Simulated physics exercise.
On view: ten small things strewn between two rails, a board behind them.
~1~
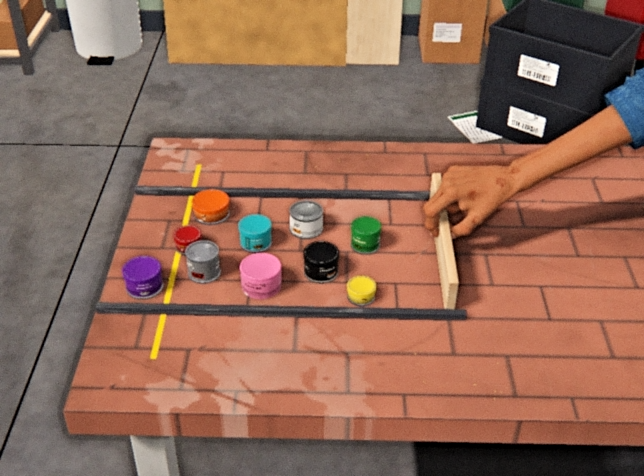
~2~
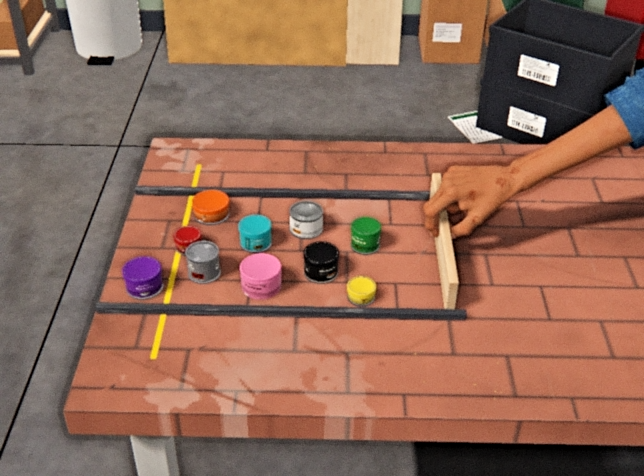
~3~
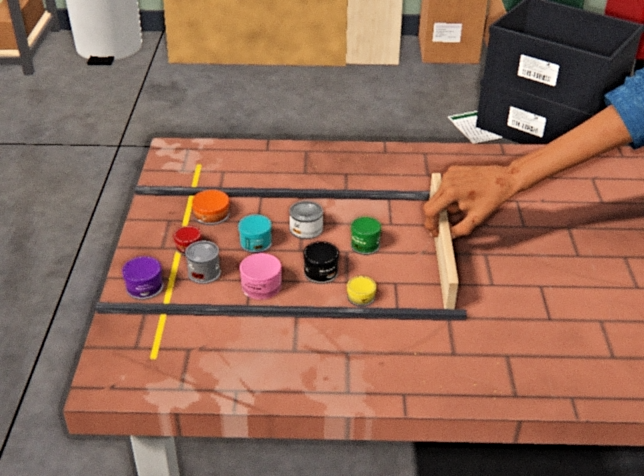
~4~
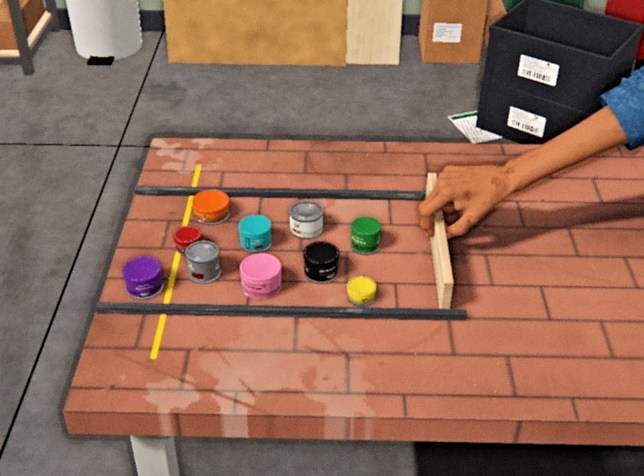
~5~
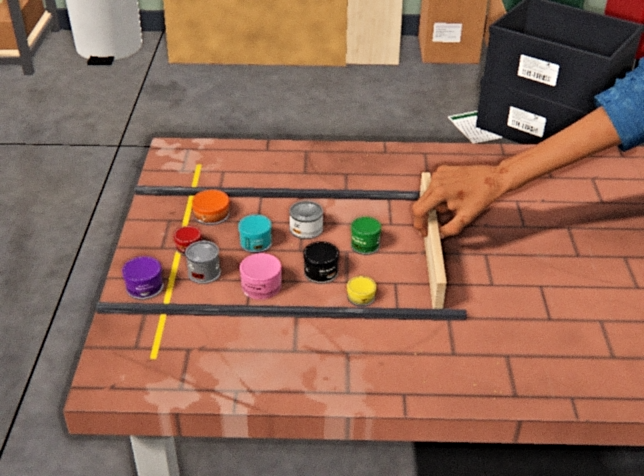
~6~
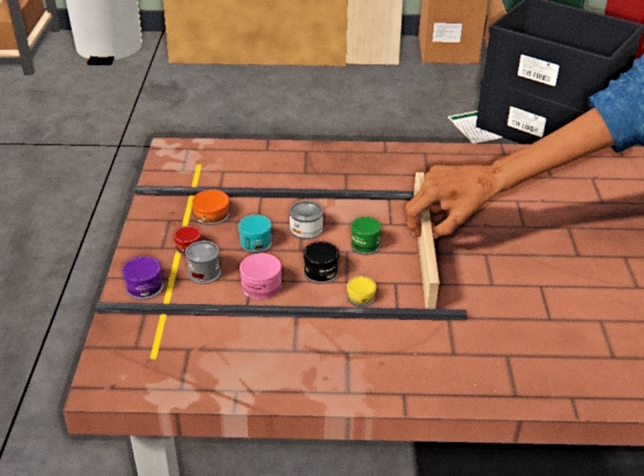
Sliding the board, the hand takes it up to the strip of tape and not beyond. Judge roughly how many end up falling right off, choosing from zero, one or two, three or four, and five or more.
It is one or two.
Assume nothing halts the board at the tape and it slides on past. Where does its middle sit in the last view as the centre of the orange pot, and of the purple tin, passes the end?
Middle: Roughly (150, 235); roughly (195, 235).
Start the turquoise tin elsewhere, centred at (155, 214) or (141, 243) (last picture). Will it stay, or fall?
First: Safe; second: Gone.
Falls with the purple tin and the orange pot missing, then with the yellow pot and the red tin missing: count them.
Try one: 1; try two: 0.
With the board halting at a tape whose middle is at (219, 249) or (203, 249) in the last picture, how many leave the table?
The first try gives 0 and the second gives 0.
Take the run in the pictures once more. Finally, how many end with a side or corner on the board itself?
That number would be 4.
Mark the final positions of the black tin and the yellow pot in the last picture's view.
Around (156, 258) and around (153, 294).
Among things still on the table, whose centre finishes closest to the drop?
Ending up nearest is the grey tin.
Soon after, none off yet; purple tin at rest near (143, 278); red tin at rest near (188, 241); orange pot at rest near (211, 207).
At rest, the number that fall off is one or two; fallen, red tin and purple tin.
